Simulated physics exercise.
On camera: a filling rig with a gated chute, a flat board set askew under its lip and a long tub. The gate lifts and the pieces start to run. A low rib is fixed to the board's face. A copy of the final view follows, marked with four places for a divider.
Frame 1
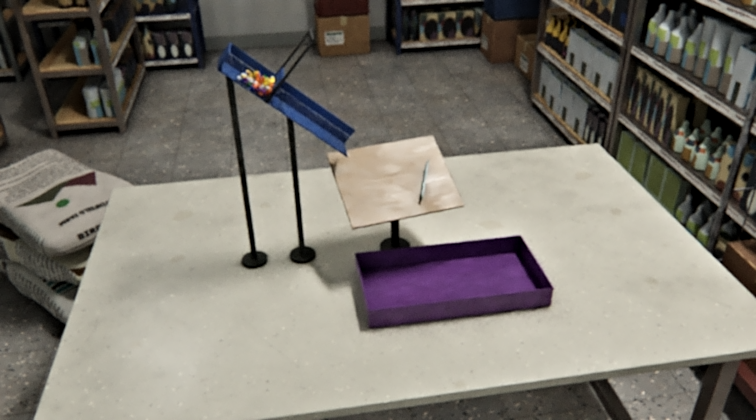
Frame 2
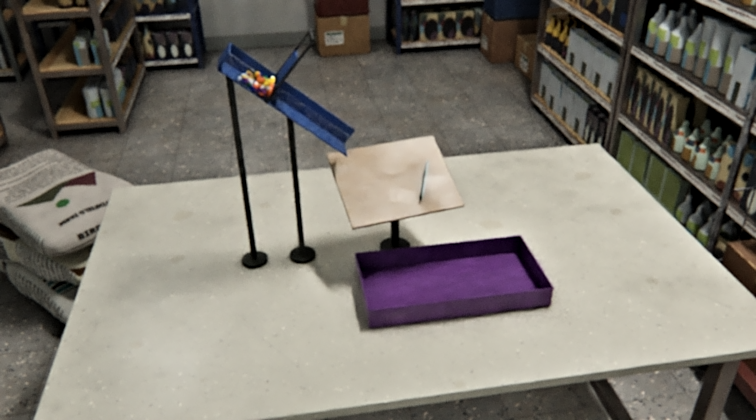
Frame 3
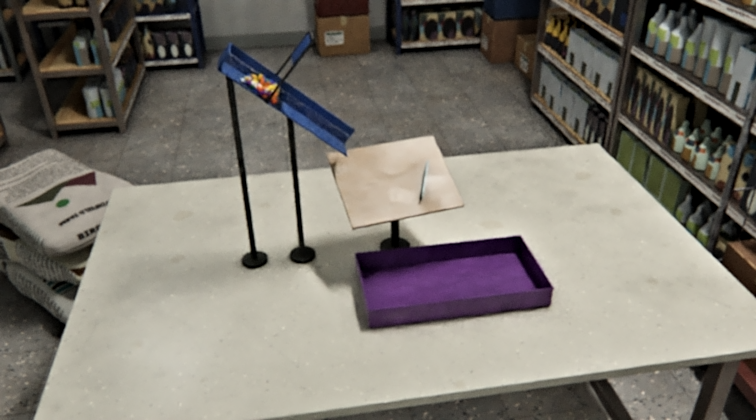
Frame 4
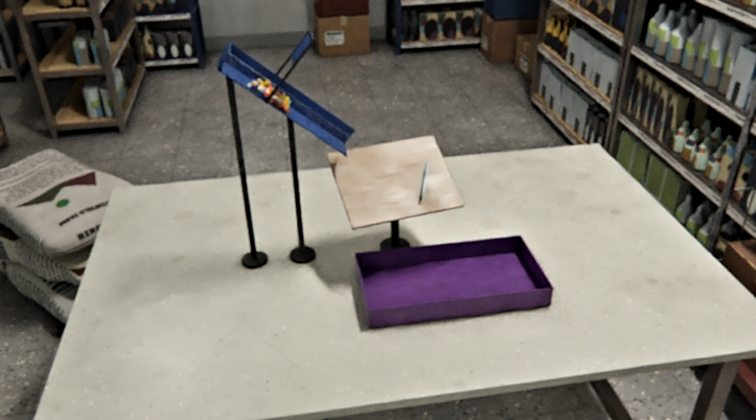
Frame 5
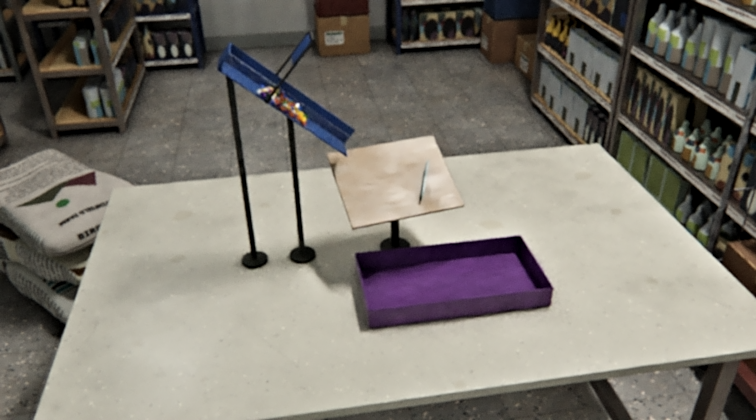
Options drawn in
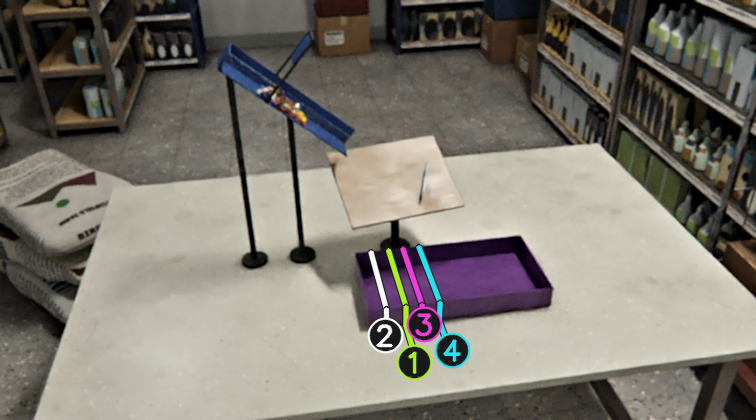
Small colourful pieces slide down a sloping blue chute after its gate lifts.
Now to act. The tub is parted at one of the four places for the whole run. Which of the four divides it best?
Best: 4.
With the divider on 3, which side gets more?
The right side.
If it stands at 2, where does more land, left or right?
More lands on the right.
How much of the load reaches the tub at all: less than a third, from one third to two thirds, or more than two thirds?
More than two thirds.
On the marked copy, line 1 crosses the front rim at (405, 306); line 2 crosses the front rim at (386, 308); line 3 crosses the front rim at (421, 304); line 4 crosses the front rim at (439, 301).
With 1, of what is caught, none on the left of the divider, all on the right.
With 2, of what is caught, none on the left of the divider, all on the right.
With 3, of what is caught, a small part on the left of the divider, nearly all on the right.
With 4, of what is caught, about a third on the left of the divider, about two thirds on the right.
